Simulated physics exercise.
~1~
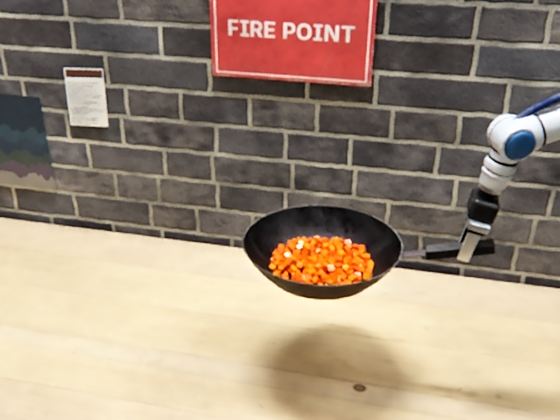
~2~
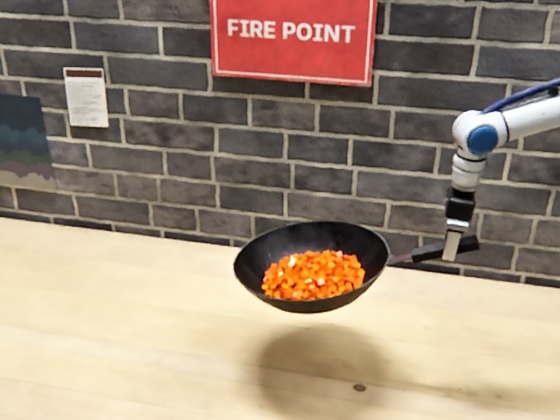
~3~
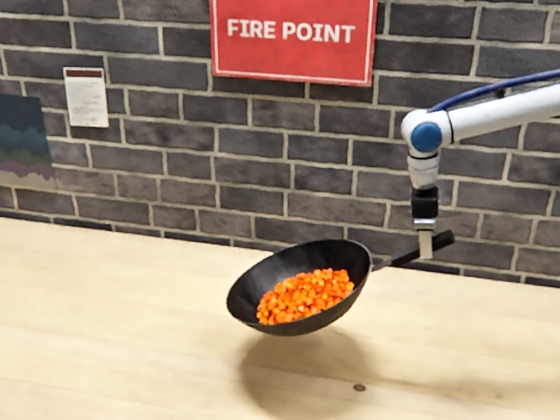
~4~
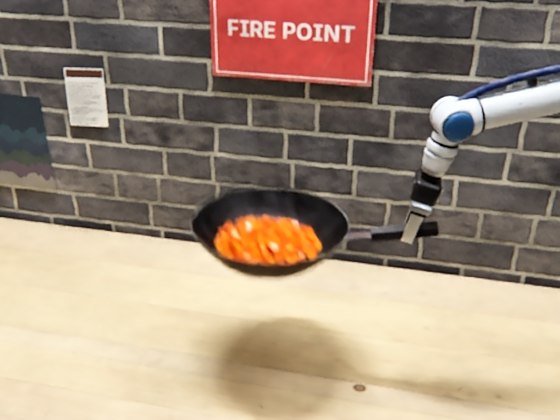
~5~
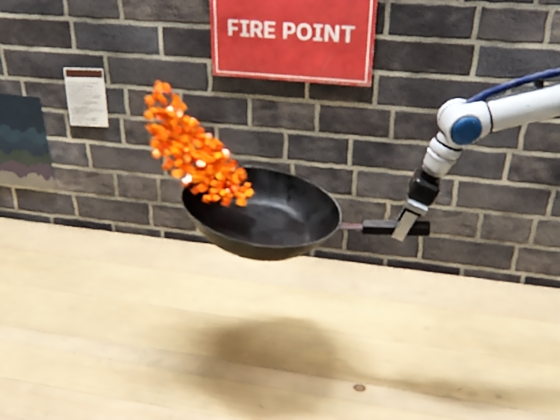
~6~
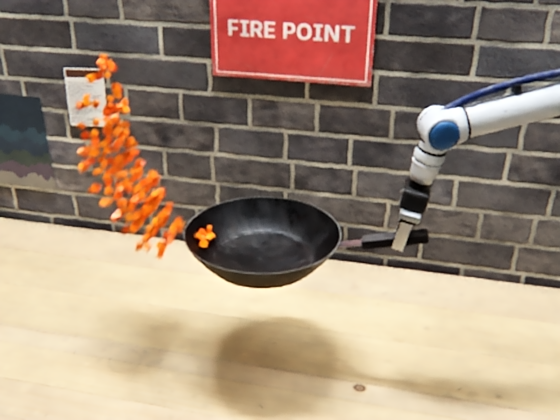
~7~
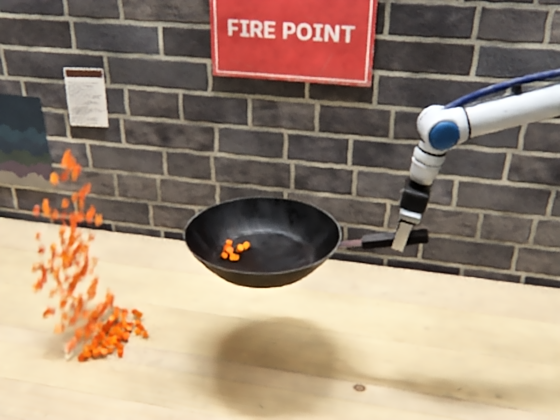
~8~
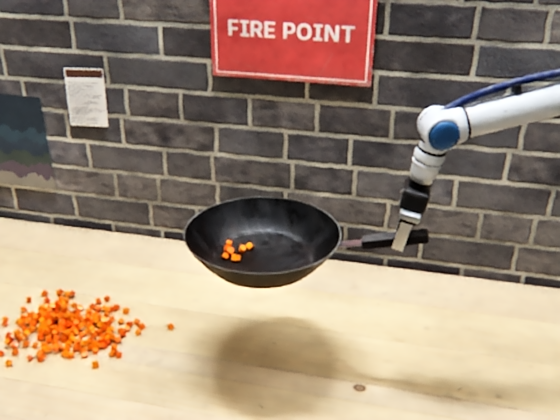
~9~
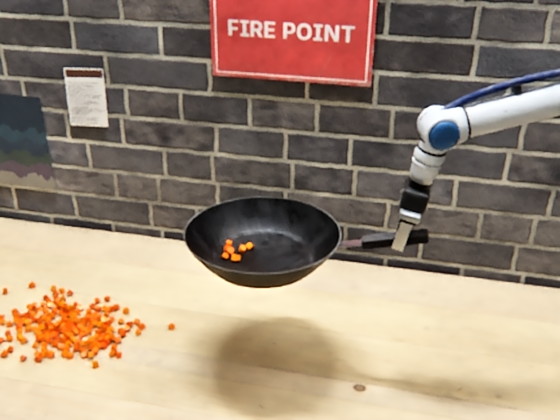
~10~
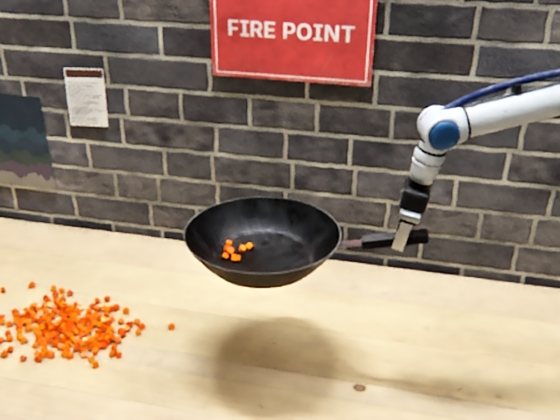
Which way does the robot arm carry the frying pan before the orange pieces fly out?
The robot arm carries the frying pan to the left, dipping it and then lifting it along the way.
